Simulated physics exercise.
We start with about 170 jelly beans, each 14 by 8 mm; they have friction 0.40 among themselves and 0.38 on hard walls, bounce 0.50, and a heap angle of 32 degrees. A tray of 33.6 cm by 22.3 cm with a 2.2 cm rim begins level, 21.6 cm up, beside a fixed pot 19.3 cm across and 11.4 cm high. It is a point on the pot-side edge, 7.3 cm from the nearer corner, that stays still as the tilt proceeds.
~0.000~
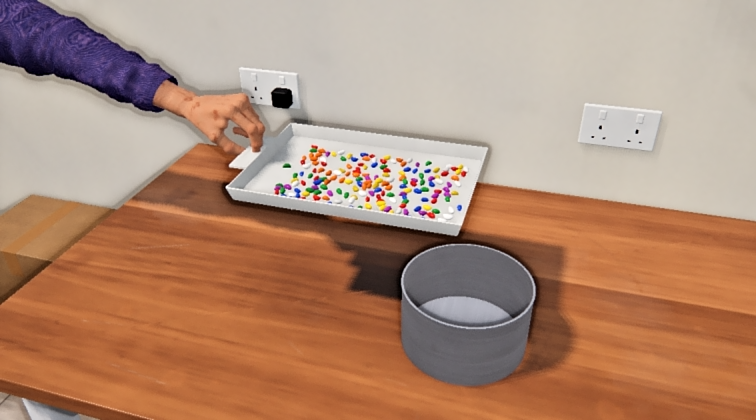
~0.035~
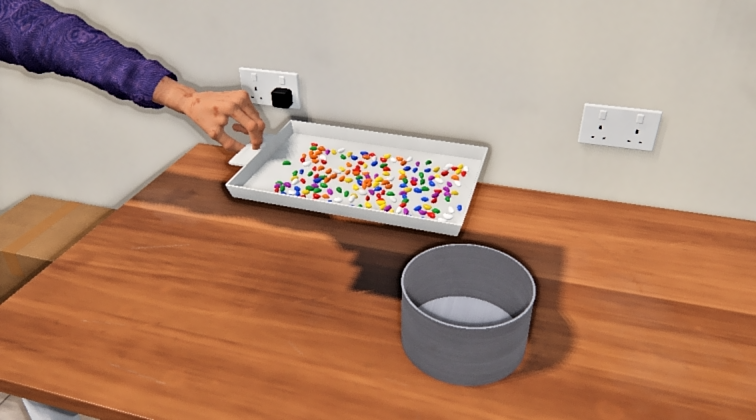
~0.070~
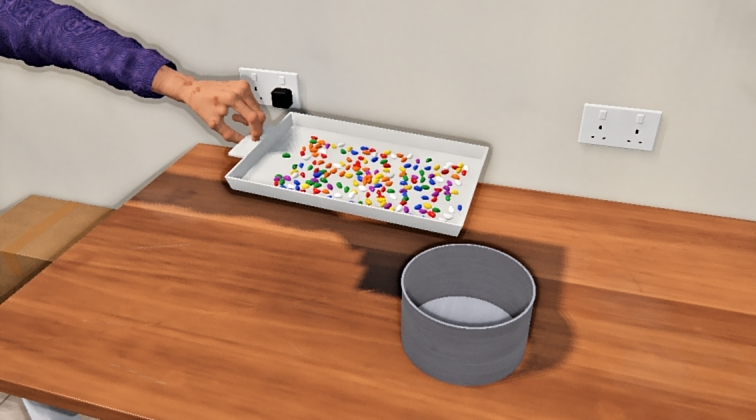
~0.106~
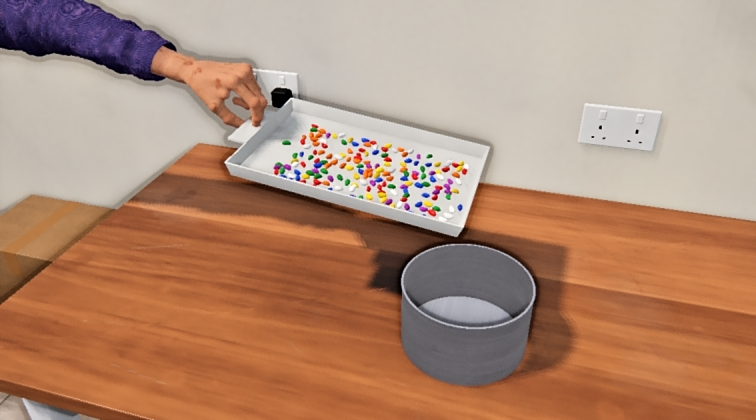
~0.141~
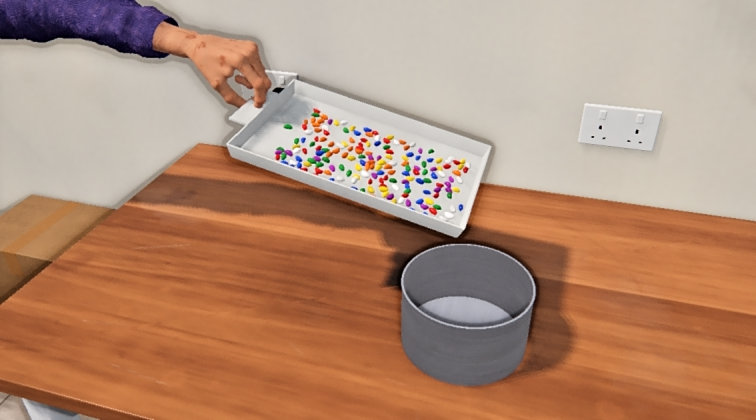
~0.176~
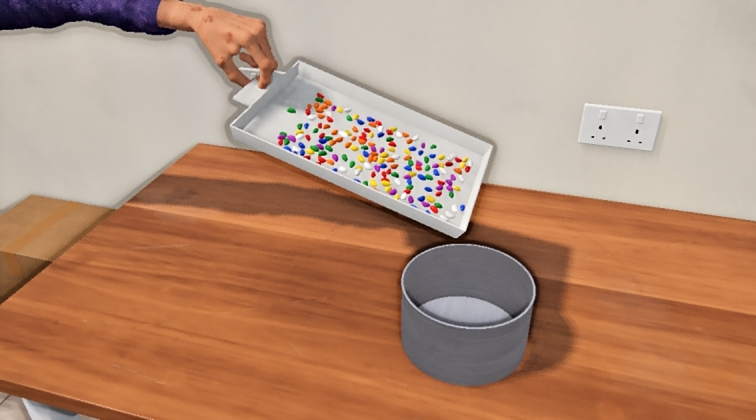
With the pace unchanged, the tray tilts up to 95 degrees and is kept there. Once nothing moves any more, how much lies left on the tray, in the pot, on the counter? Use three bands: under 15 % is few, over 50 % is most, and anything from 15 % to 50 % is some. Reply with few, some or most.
Tray: Few, pot: Most, counter: Some.
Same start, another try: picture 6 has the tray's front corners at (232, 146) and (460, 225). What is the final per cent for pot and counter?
Pot: 80, counter: 20.
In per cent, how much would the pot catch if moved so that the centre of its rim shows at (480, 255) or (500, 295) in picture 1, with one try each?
Estimates: 55 in a hundred and 80 in a hundred.
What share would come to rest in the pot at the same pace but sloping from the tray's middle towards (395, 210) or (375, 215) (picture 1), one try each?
Estimate: Some 90 % and some 65 % respectively.
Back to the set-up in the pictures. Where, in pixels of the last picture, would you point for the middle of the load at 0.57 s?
Load centre: About (482, 208) px.
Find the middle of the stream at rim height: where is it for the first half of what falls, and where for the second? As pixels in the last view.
Near (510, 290) at first, near (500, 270) afterwards.
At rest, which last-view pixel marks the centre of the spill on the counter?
At rest, its centre lies at about (643, 323).
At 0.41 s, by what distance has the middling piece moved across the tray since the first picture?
Displacement on the tray: Roughly 4 cm.
Then, at 0.41 s, tilt 57 degrees; the tray holds 100 %, the pot 0 %.
Then, at 0.57 s, tilt 84 degrees; the tray holds 90 %, the pot 0 %.
After 0.85 s, tilt 95 degrees; the tray holds 0 %, the pot 65 %.
At rest (2.1 s), tray 0 %, pot 70 %, counter 30 %.
